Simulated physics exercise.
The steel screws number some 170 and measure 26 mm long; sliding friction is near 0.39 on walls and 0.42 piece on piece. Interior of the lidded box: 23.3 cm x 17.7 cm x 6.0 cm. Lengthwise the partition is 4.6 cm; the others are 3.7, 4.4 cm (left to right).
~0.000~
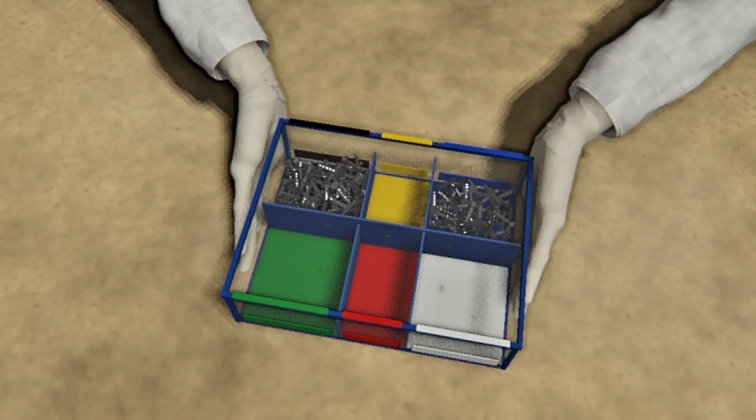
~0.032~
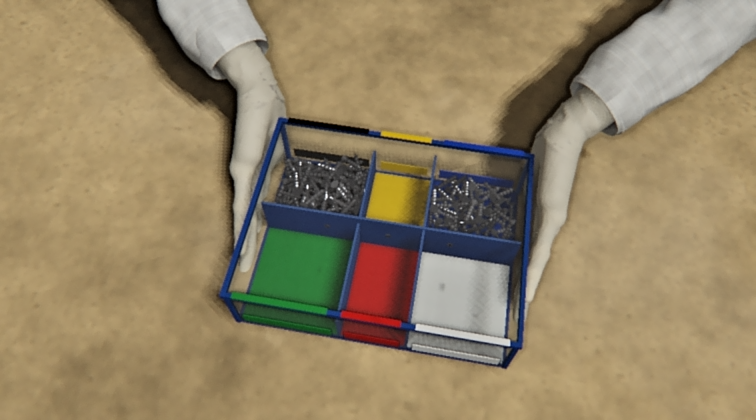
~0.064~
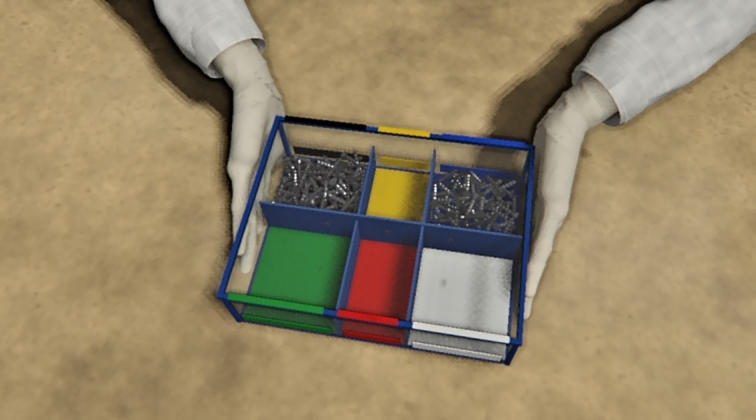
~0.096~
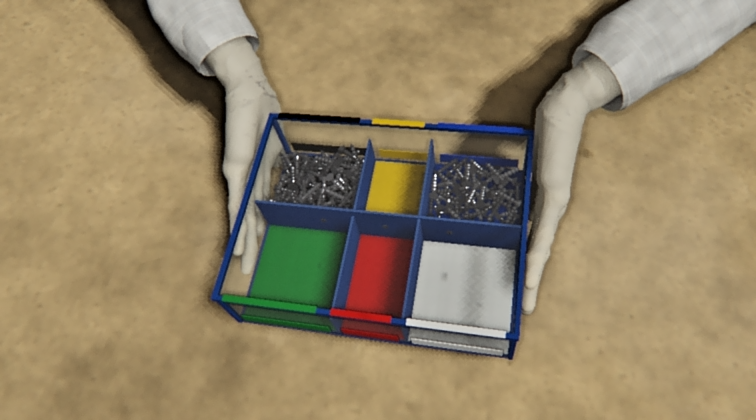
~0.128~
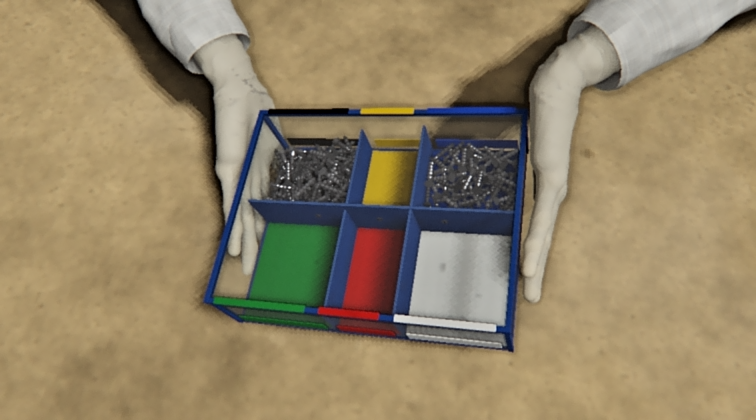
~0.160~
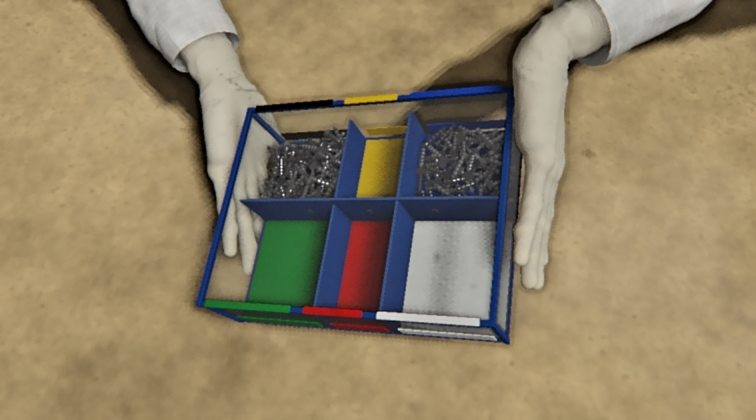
Over sandy ground, two hands gradually tilt a divided box of screws leftward.
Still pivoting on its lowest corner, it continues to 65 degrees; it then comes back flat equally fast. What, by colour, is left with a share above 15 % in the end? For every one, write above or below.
Red compartment below, blue compartment above, green compartment below, yellow compartment below, white compartment below, black compartment above.
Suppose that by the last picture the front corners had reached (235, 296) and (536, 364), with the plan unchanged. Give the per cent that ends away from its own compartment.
Estimate: Near 10 %.
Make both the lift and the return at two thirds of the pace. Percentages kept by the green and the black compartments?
The green compartment would end with 0 per cent and the black compartment with 60 per cent.
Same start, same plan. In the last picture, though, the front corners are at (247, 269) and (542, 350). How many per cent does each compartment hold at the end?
Each compartment ends with, in per cent, red 0, blue 45, green 0, yellow 10, white 0 and black 45.
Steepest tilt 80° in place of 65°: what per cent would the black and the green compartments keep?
The black compartment would hold 60 per cent, the green one 0 per cent.
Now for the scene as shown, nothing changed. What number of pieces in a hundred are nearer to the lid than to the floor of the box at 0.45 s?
Something like 50 percent of the pieces.
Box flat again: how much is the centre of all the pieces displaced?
I'd put it at close to 1.5 cm.
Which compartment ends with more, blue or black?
It's the black one that holds more.
Then, at 0.45 s, tilt 63 degrees; blue 40 %, black 60 %.
After 0.65 s, tilt 23 degrees; blue 40 %, black 60 %.
After 0.96 s, tilt 0 degrees; blue 40 %, black 60 %.
By 1.4 s all is still; red 0 %, blue 40 %, green 0 %, yellow 0 %, white 0 %, black 60 %.
